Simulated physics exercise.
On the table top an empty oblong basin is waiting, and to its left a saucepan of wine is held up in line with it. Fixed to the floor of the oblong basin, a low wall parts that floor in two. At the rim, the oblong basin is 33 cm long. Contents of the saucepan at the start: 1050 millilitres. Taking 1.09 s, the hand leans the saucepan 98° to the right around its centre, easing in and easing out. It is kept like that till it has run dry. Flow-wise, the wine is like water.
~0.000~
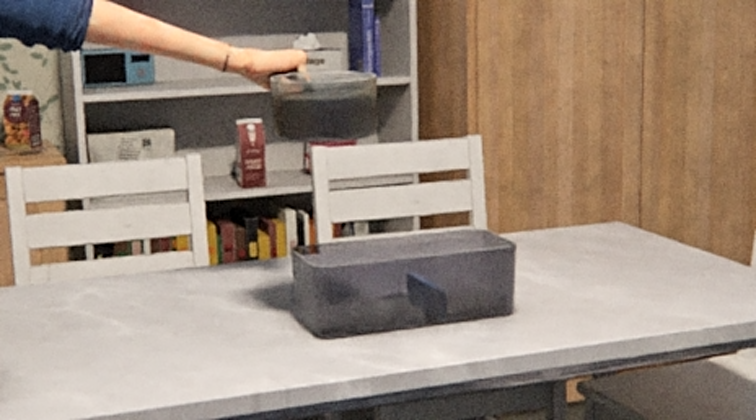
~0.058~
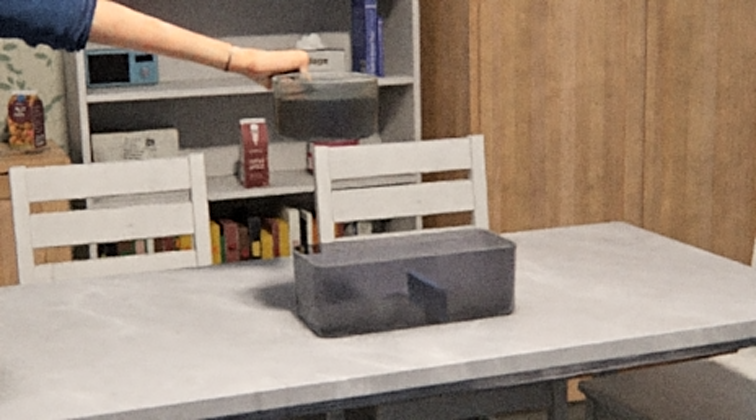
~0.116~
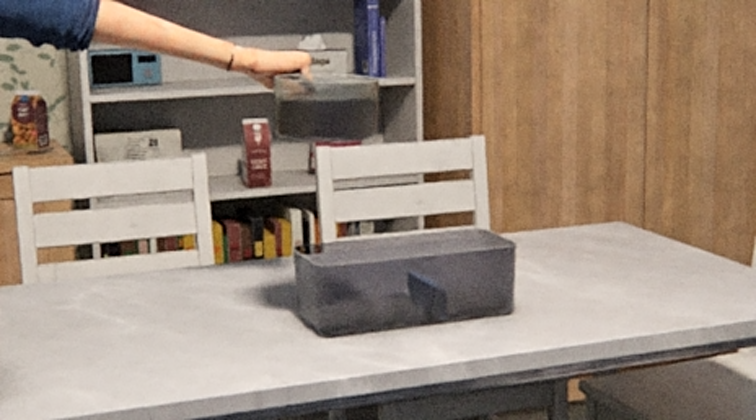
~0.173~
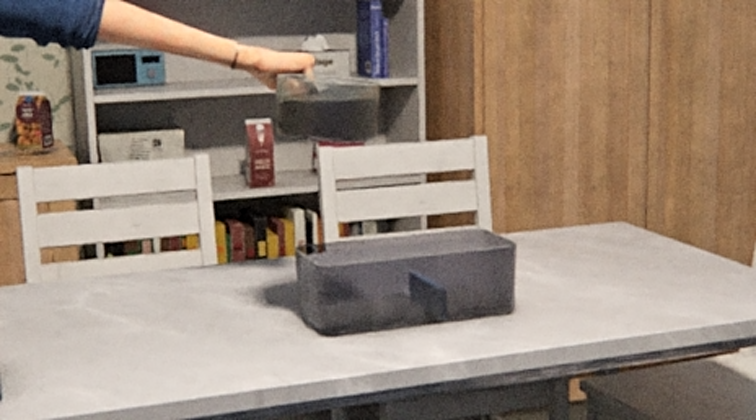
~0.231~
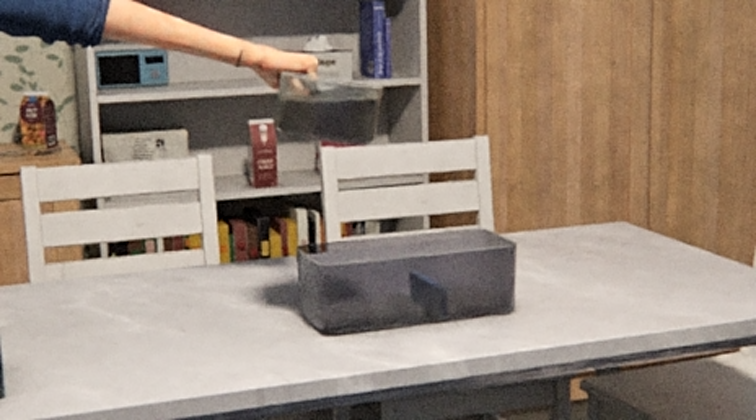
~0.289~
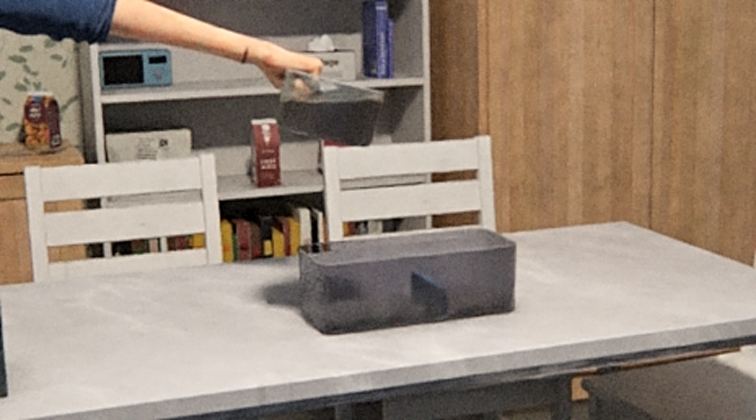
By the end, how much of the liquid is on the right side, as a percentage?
Around 53 percent.
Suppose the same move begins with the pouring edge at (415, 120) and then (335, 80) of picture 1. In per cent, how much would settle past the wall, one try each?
Result: 85 per cent, then 5 per cent.
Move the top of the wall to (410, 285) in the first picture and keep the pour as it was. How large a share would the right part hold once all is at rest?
In that case some 80 per cent.
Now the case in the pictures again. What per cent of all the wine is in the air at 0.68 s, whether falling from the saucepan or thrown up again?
Around 32 in a hundred.
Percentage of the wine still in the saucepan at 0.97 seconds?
Close to 18 percent of the whole amount.
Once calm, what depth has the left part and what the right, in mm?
I'd say close to 18 mm on the left, close to 34 mm on the right.
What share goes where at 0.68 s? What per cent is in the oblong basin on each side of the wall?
2 per cent left and 1 right, roughly.
Then, 0.68 s in, the tilt is 67° and 65 per cent is still to pour, 2 is left of the wall and 1 right of it.
Then, 0.97 s in, the tilt is 95° and 18 per cent is still to pour, 12 is left of the wall and 48 right of it.
Then, 1.26 s in, the tilt is 98° and 3 per cent is still to pour, 38 is left of the wall and 52 right of it.
Then, 1.59 s in, the tilt is 98° and 0 per cent is still to pour, 45 is left of the wall and 53 right of it.
Finally, 46 per cent lies left of the wall, 53 right of it and 2 outside.
